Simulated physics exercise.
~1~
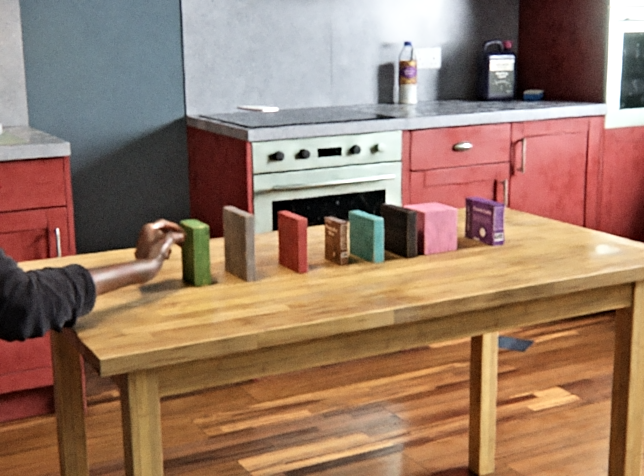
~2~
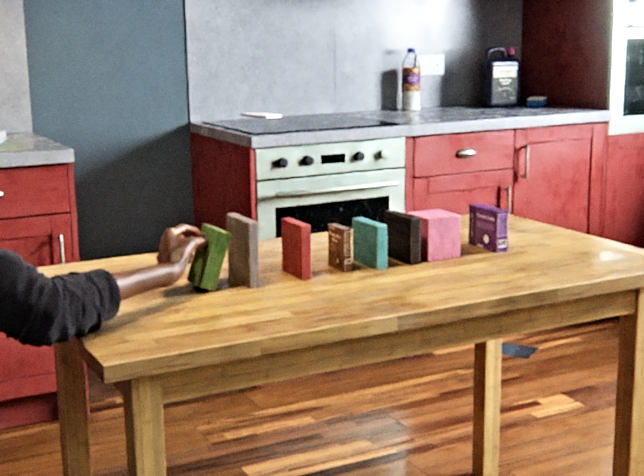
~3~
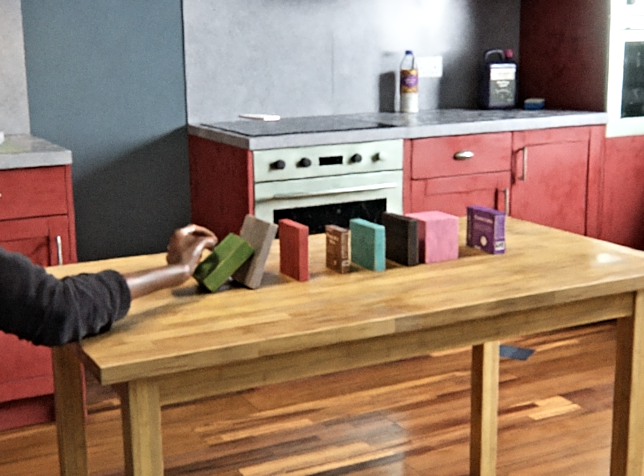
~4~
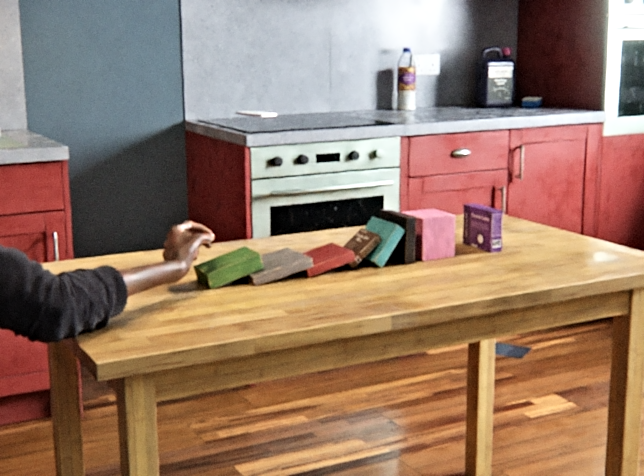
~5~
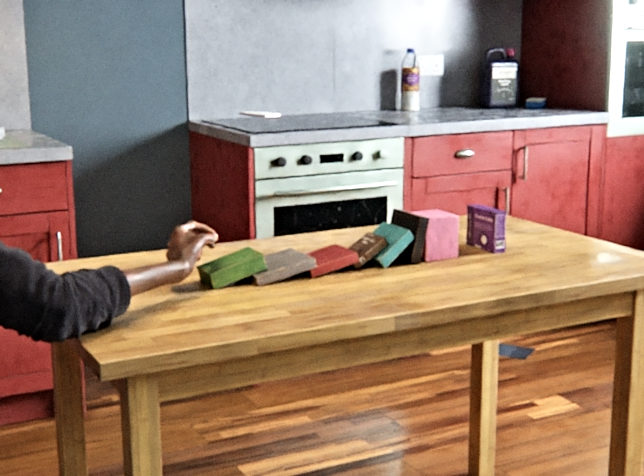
A green block, tipped by a hand, topples a row rightward until the pink block stands firm.
